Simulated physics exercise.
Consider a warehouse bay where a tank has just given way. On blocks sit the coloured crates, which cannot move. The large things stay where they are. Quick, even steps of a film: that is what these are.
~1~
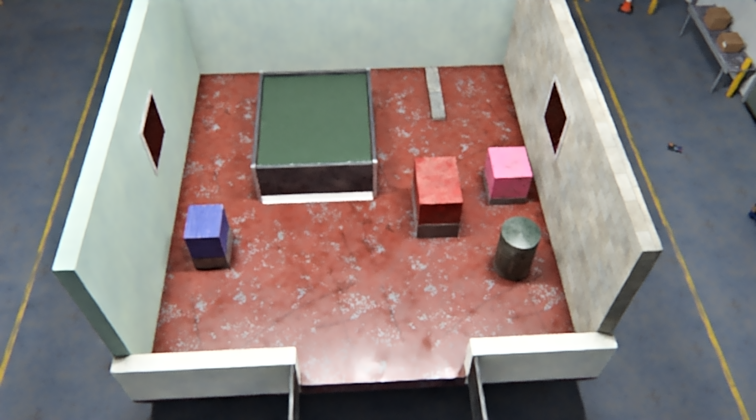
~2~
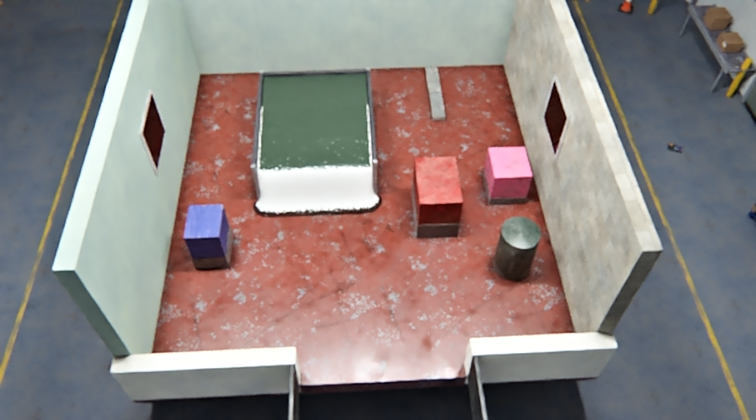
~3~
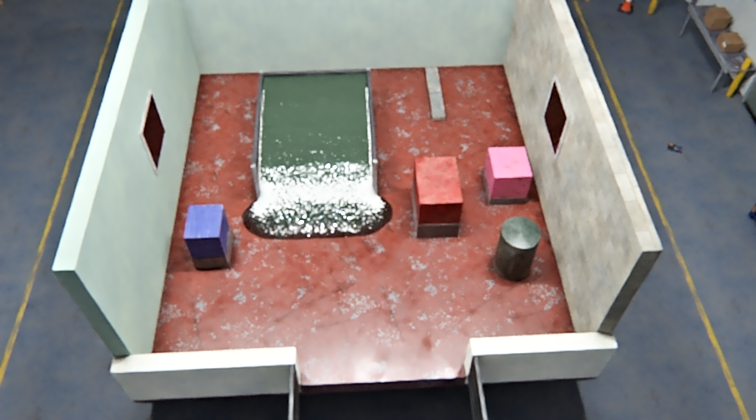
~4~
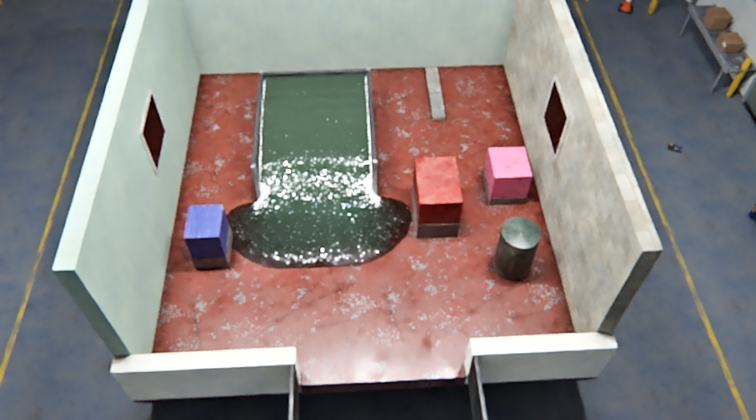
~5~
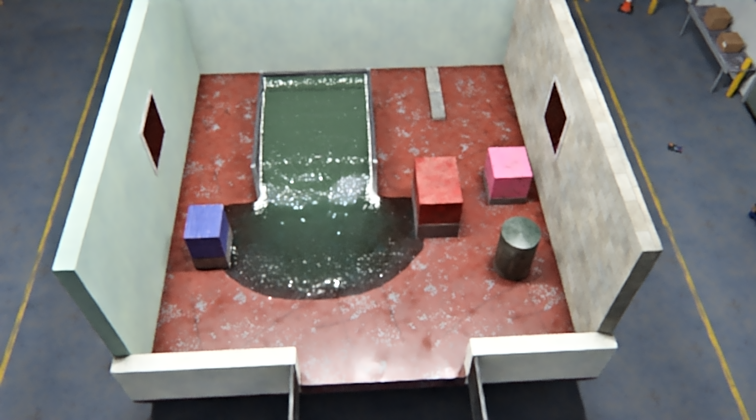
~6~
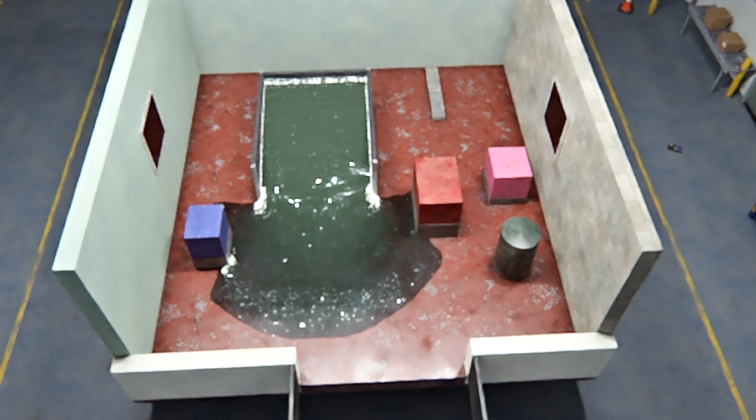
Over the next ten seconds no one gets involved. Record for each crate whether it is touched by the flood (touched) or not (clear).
My prediction: The red crate will be missed by the water. The blue crate will be missed by the water. The pink crate will be missed by the water.
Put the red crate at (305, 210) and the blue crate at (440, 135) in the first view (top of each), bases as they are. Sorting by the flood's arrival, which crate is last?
The blue one.
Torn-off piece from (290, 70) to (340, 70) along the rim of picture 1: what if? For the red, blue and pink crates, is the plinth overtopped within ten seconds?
Result: Red crate is left untouched, blue crate is left untouched, pink crate gets overtopped.
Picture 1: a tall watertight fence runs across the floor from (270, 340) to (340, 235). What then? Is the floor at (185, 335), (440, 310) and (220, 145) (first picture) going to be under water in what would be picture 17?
First inundated, then inundated, then unwetted.
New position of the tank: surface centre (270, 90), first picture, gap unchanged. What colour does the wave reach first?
My pick is the blue-painted one.
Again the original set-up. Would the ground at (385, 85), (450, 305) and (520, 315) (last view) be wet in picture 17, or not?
Status per point, in sequence: Unwetted, then waterlogged, then waterlogged.
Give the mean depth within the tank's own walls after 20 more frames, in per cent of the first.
I'd say around 18 per cent.
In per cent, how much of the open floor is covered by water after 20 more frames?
That should be about 55 %.
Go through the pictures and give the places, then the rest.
Still water in the water tank at (315, 118), in the first picture.
Water pours out at (317, 185) and has run to (258, 204), in the second picture.
Water pours out at (317, 188) and has run to (249, 223), in the third picture.
The front is at (233, 238), out from the gap at (317, 189), in the fourth picture.
Water pours out at (317, 189) and has run to (270, 292), in the fifth picture.
Water pours out at (317, 190) and has run to (351, 330), in the sixth picture.
A moment on, water covers 40 % of the floor; the red crate water round its plinth, the blue crate water round its plinth, the pink crate not reached.
Next, water covers 45 % of the floor; the red crate water round its plinth, the blue crate water round its plinth, the pink crate not reached.
Then, water covers 55 % of the floor; the red crate water round its plinth, the blue crate water round its plinth, the pink crate not reached.
Later, water covers 75 % of the floor; the red crate water round its plinth, the blue crate water round its plinth, the pink crate water round its plinth.
In the end, water covers 95 % of the floor; the red crate stayed above the water, the blue crate stayed above the water, the pink crate stayed above the water.
